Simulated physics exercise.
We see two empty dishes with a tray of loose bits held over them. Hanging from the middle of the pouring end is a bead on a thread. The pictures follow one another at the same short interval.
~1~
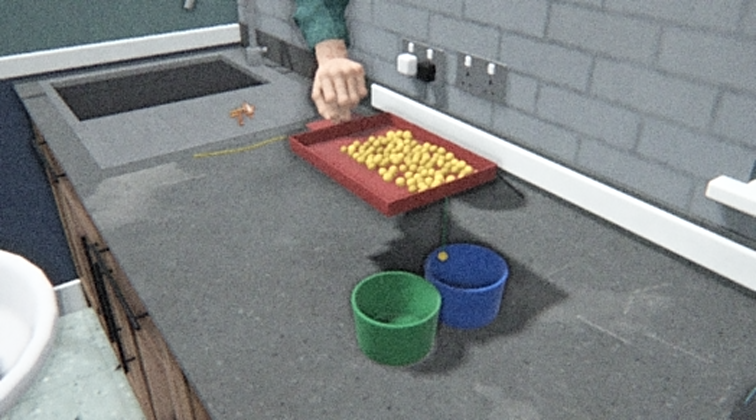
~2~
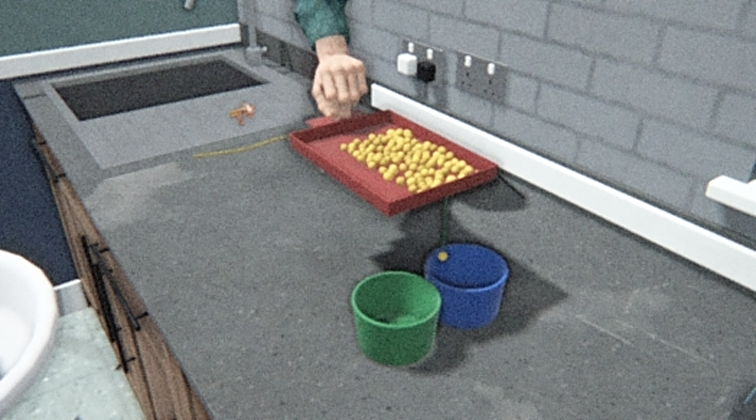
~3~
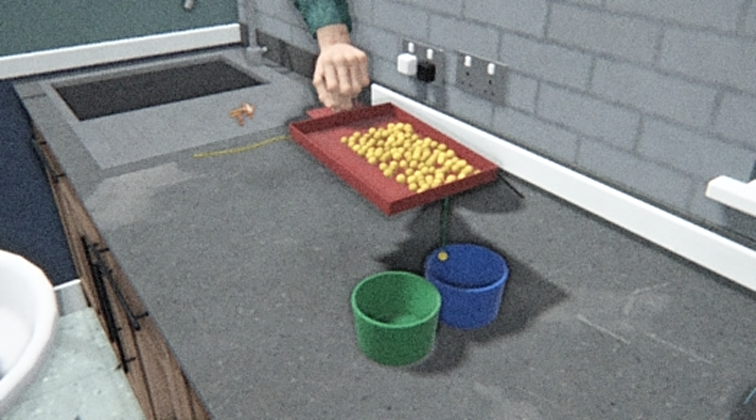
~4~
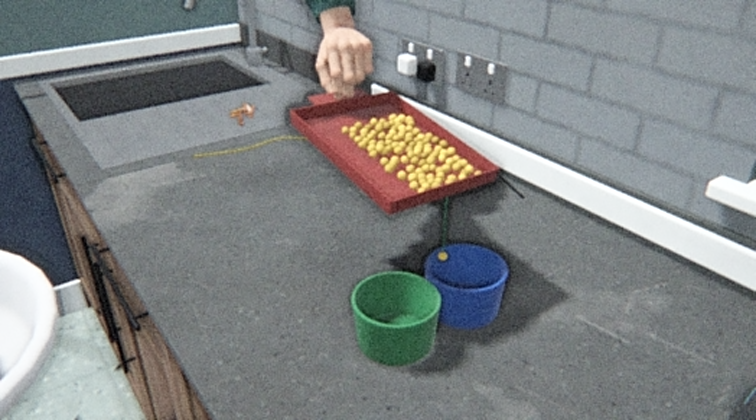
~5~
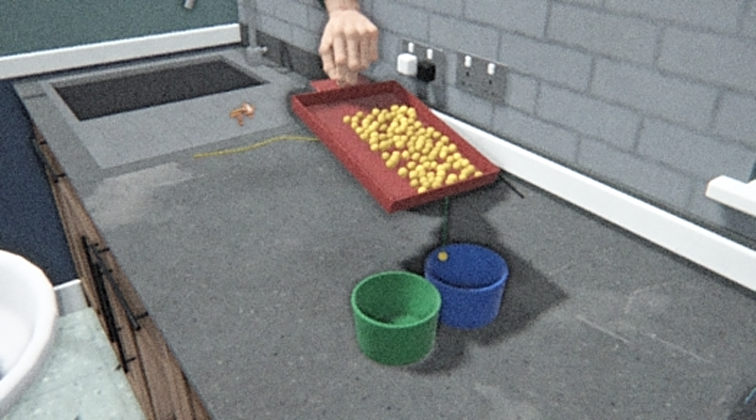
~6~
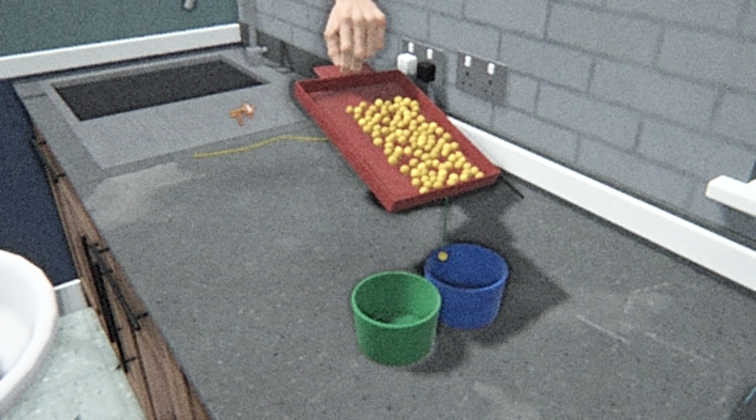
At the start, a hand holds a red tray of small yellow balls level above a green dish and a blue dish on a grey counter. The hand then gradually lifts the tray's far end, tilting it toward its near right corner, while the dishes stay still.
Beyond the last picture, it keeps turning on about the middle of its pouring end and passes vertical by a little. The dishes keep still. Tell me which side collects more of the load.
Right.
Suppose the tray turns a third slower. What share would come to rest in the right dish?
That works out at roughly 40 per cent.
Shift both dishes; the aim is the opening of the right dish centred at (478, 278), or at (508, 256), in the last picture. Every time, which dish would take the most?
First try: The rightmost dish. Second try: The rightmost dish.
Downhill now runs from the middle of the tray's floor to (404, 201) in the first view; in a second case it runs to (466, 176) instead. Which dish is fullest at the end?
The leftmost dish; the rightmost dish.
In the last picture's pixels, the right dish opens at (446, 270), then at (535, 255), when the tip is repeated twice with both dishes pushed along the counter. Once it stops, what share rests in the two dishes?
Around 10 then around 80 per cent.
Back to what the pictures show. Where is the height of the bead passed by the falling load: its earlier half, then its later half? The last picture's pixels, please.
Around (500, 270) at first; around (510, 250) after that.
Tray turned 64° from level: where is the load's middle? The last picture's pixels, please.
(460, 156).
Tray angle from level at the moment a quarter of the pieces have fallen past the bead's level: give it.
Around 115°, give or take.
Just after the last frame, tray tipped steeply; every one on the tray.
A moment on, tray tipped past a quarter turn; every one on the tray.
Further on, tray tipped past a quarter turn; roughly a third in the right dish; roughly two thirds outside both.
When it is over, tray tipped past a quarter turn; not one in the left dish; roughly a third in the right dish; roughly two thirds outside both.
